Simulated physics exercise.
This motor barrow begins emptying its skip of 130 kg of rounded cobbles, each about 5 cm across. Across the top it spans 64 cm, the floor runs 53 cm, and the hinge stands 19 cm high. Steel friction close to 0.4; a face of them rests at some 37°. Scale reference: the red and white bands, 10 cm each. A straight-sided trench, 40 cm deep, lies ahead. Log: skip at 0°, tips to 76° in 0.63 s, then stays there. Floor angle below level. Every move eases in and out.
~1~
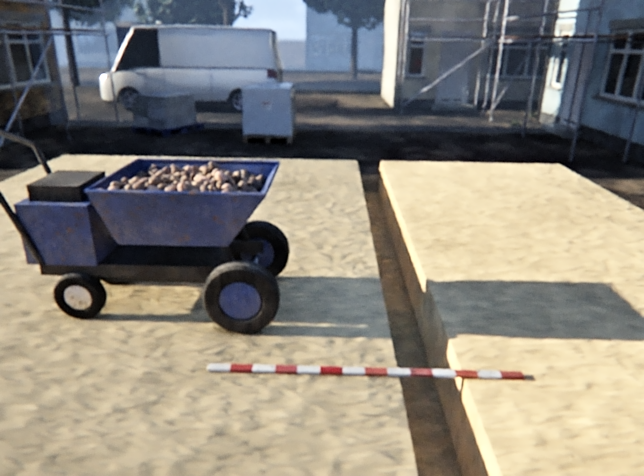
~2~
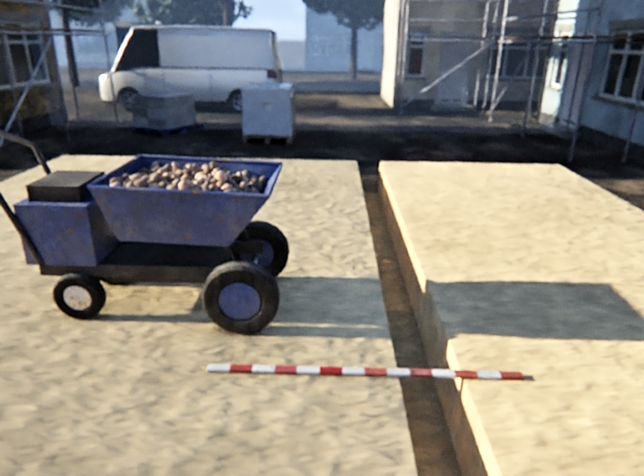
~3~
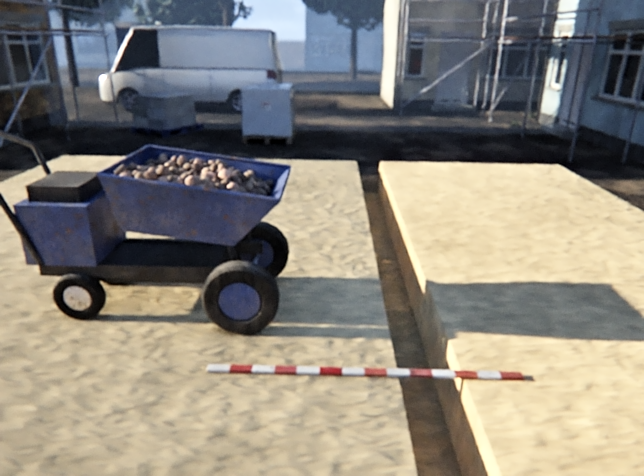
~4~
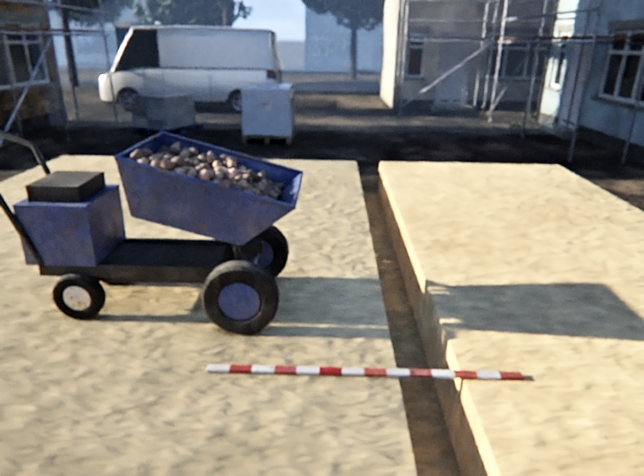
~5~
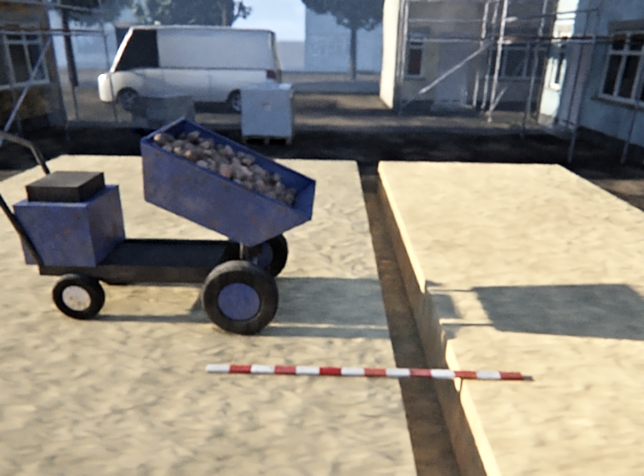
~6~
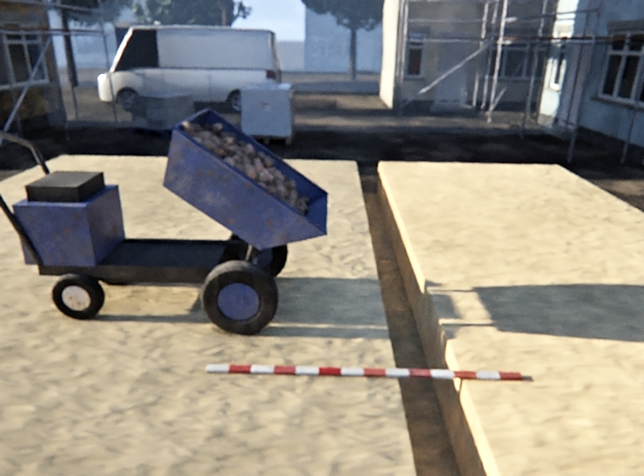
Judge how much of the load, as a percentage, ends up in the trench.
Around 81 %.
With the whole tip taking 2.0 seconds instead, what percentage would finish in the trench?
About 80 percent, I'd say.
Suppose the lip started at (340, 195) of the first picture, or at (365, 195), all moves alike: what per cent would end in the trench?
First place: Near 25%; second place: Near 10%.
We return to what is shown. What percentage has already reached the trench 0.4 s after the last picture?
By that point it's something like 35 in a hundred.
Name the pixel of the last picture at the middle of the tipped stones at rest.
(406, 349).
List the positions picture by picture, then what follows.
The skip is at 0°, its lip at (265, 195); the top of the load is at (198, 173), in the first picture.
The skip is at 2°, its lip at (269, 197); the top of the load is at (190, 171), in the second picture.
The skip is at 7°, its lip at (280, 201); the top of the load is at (171, 164), in the third picture.
Lip at (295, 208), floor tilted 15°, highest stones at (175, 153), in the fourth picture.
The skip is at 25°, its lip at (311, 219); the top of the load is at (185, 141), in the fifth picture.
The skip is at 35°, its lip at (327, 234); the top of the load is at (209, 131), in the sixth picture.
Then, 0.2 s after the last picture the floor is at 64°, 100 % in the skip; the foremost stones are at (343, 248).
Then, 0.4 s after the last picture the floor is at 76°, 51 % in the skip, 12 % short of the trench, 37 % in the trench; the foremost stones are at (431, 337).
Then, 0.8 s after the last picture the floor is at 76°, 6 % in the skip, 12 % short of the trench, 75 % in the trench, 7 % past the trench; the foremost stones are at (549, 308).
Then, 2.7 s after the last picture the floor is at 76°, 0 % in the skip, 11 % short of the trench, 81 % in the trench, 7 % past the trench; the foremost stones are past the picture's edge.
